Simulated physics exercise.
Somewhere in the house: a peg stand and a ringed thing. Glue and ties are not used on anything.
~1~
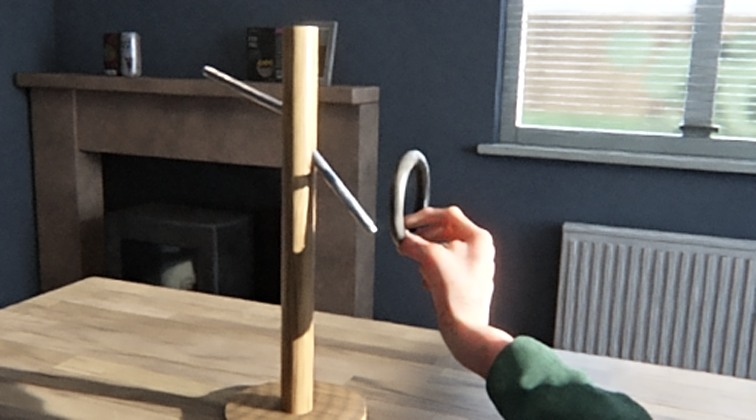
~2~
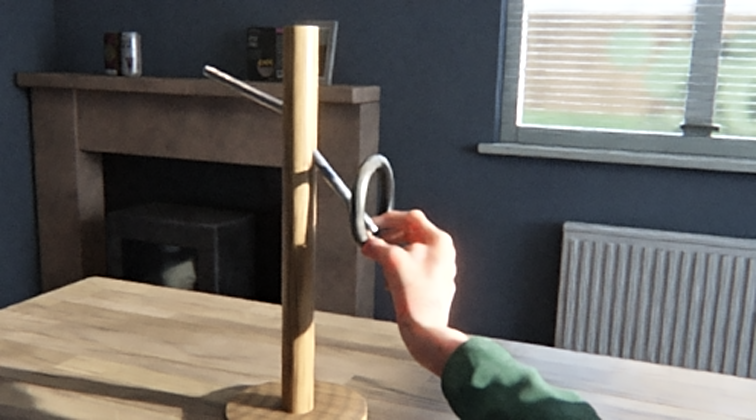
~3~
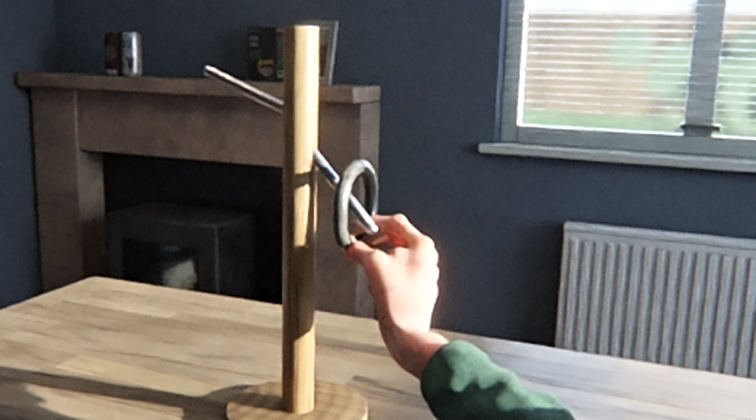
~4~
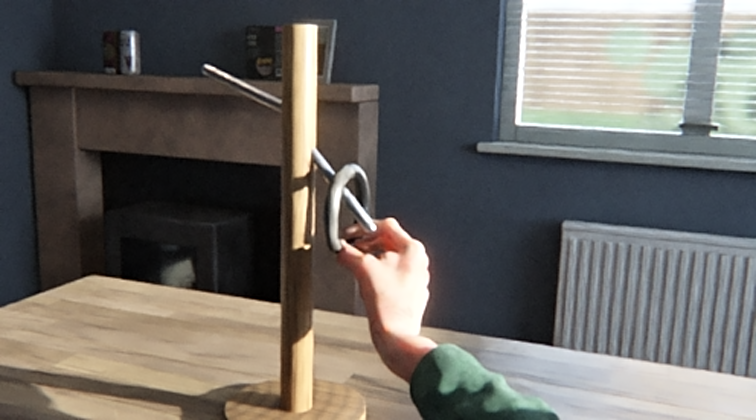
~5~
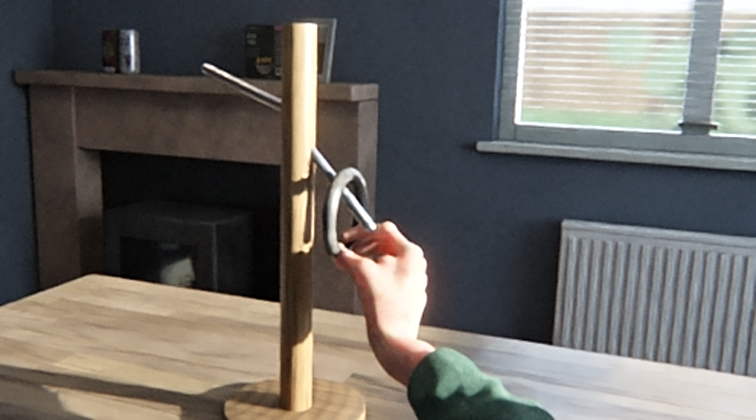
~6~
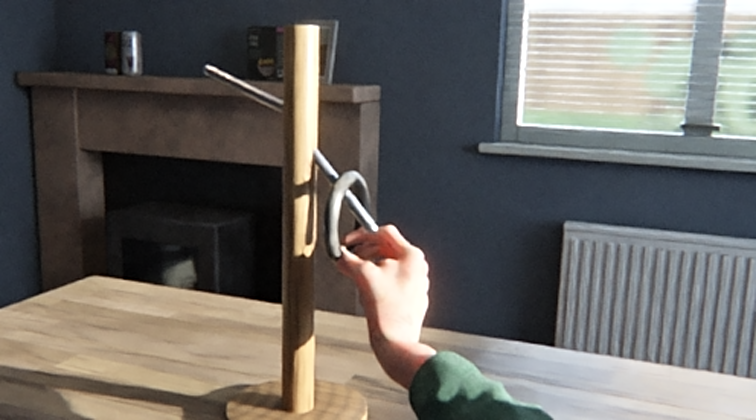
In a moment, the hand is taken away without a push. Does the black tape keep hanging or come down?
The black tape comes down.
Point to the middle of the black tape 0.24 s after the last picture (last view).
I'd look for it close to (387, 340).
Then, 0.16 s on from there, black tape turned 38° from its first pose near (364, 259).
Then, 0.24 s on from there, black tape on its way down near (387, 340).
Then, 0.32 s on from there, black tape at the bottom.
In the end, the black tape drops to the table.
